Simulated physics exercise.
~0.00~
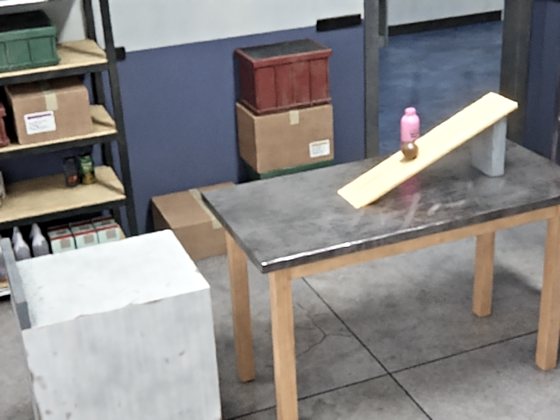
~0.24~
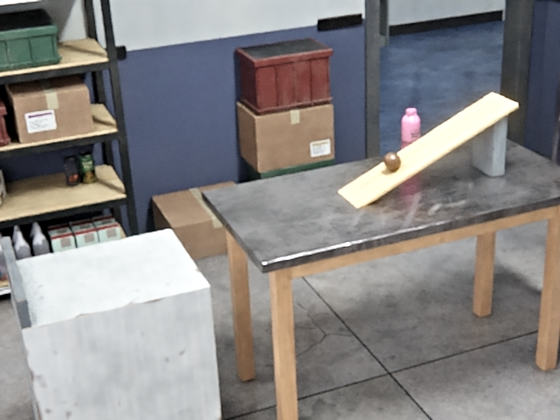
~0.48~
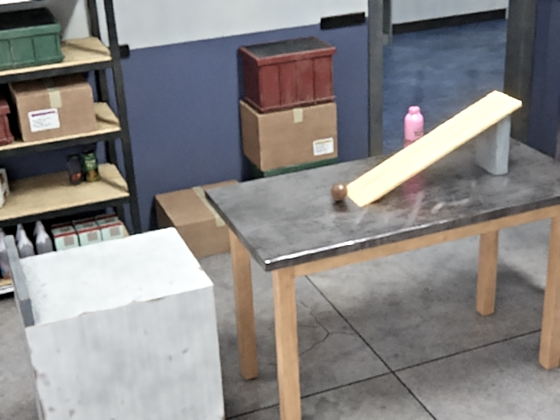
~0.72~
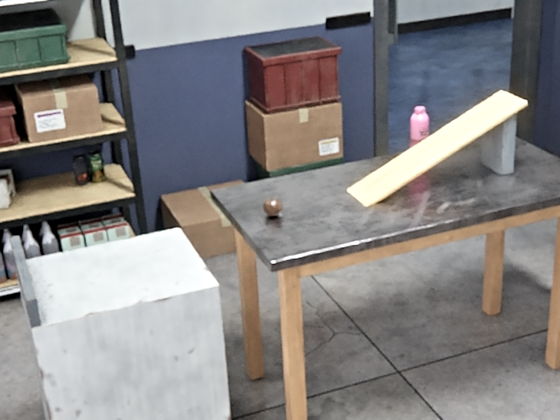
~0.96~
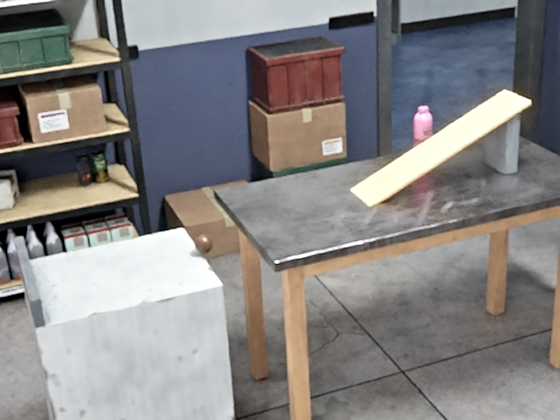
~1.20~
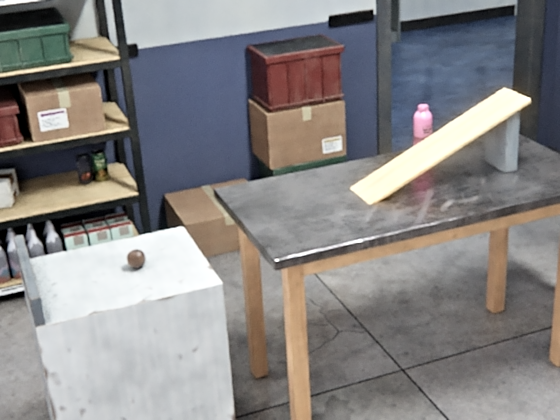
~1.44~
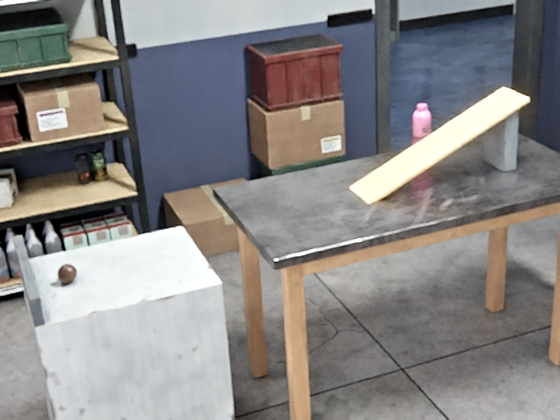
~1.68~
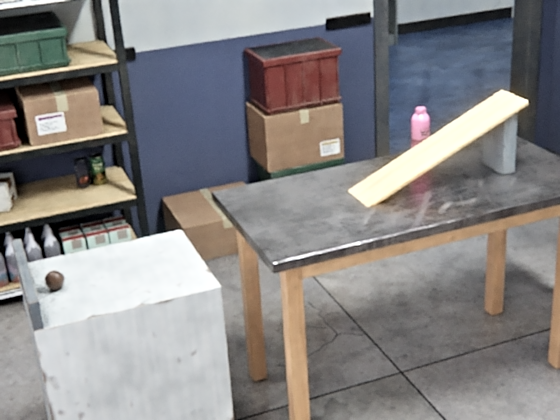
In a storage room with shelves and stacked boxes, a small brown onion rolls down a wooden ramp and leftward across a dark table, clears the gap to a lower pale block, and rolls to its far left end, while a pink bottle stays in place on the table.
